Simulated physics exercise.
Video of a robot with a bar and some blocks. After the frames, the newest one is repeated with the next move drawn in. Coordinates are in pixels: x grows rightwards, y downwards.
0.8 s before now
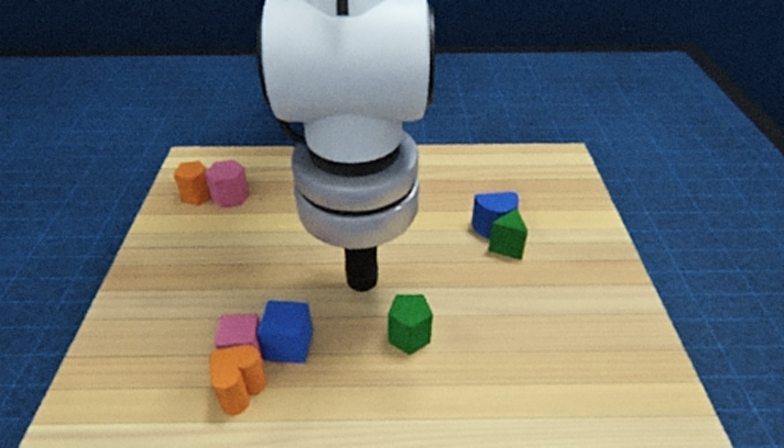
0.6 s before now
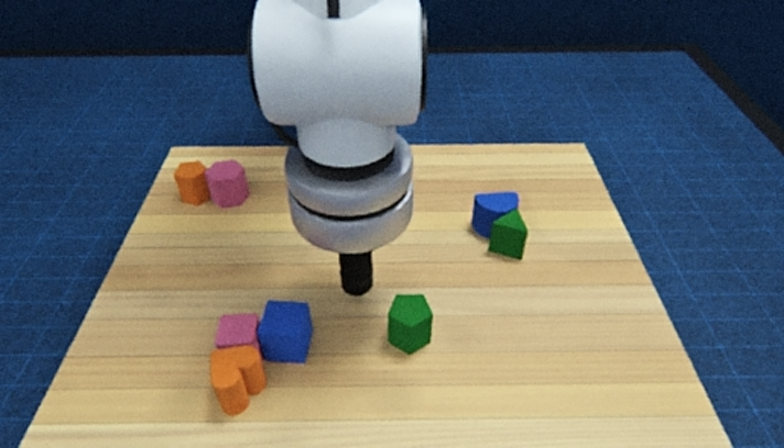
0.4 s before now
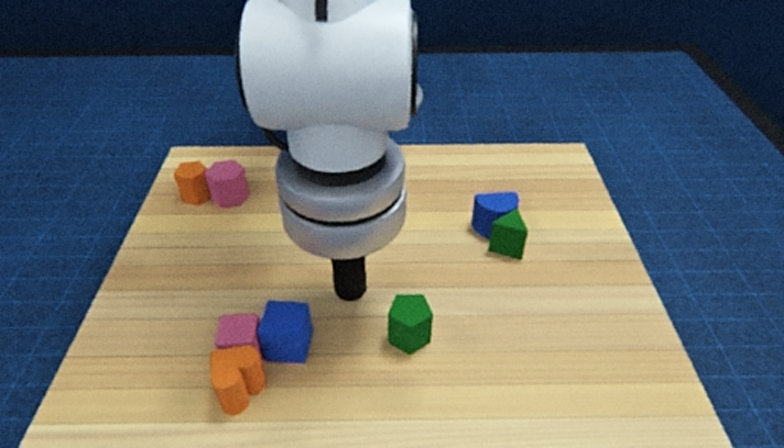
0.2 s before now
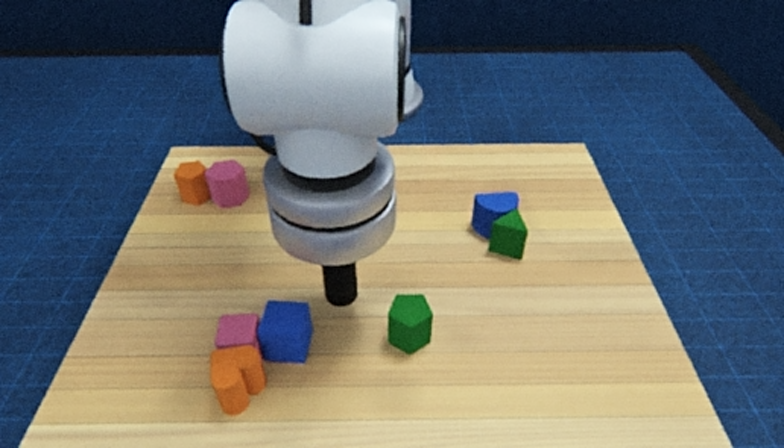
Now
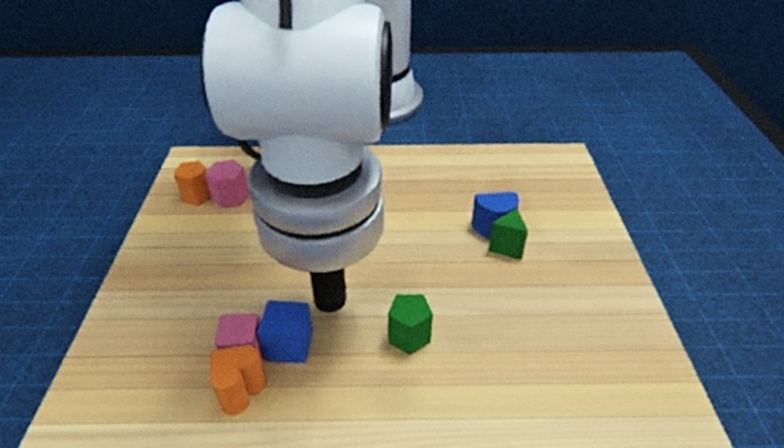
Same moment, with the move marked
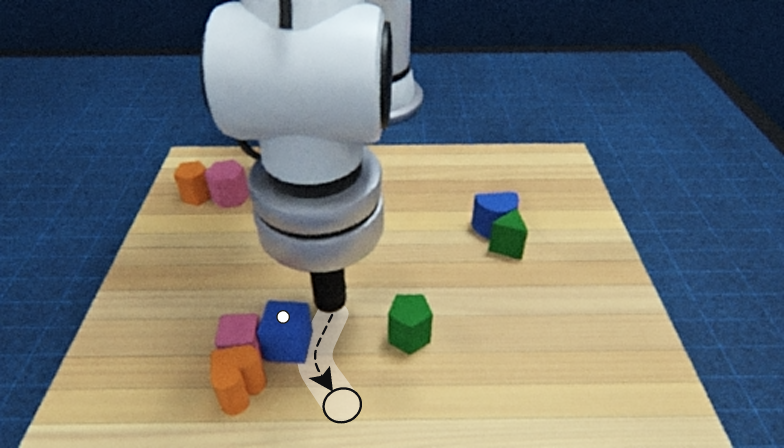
A white robot arm with a black bar moved slowly left and slightly nearer over a wooden board, closing in on a blue block beside pink and orange ones, while none of the blocks moved.
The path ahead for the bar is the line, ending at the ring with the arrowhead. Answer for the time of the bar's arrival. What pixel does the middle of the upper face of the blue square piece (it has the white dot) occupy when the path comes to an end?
My estimate: (262, 344).
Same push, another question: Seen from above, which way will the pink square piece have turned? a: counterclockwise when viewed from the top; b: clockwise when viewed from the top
The answer is b.
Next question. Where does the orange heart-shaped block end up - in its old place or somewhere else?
Here the orange heart-shaped block moves off its spot.
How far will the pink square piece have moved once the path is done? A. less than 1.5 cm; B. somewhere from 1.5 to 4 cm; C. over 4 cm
A: Less than 1.5 cm.
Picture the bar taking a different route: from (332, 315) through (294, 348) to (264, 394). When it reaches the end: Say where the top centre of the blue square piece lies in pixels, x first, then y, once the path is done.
About (209, 372).
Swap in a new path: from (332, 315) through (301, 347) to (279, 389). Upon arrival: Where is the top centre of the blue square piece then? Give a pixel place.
The point I'd pick in the picture is (226, 362).
Drawn move, from (332, 315) through (318, 344) and (321, 375) to (342, 405); the dot is on the blue square piece.
On the path given first. One third of the way, bar (316, 331); orange heart-shaped block (226, 368); pink square piece (227, 328), turned 20° clockwise; blue square piece (267, 334), turned 15° clockwise.
Two thirds of the way, bar (320, 362); orange heart-shaped block (217, 374); pink square piece (224, 328), turned 30° clockwise; blue square piece (263, 344), turned 40° clockwise.
At the end, bar (341, 392); orange heart-shaped block (217, 374); pink square piece (224, 328), turned 30° clockwise; blue square piece (263, 344), turned 40° clockwise; green pentagonal block still.
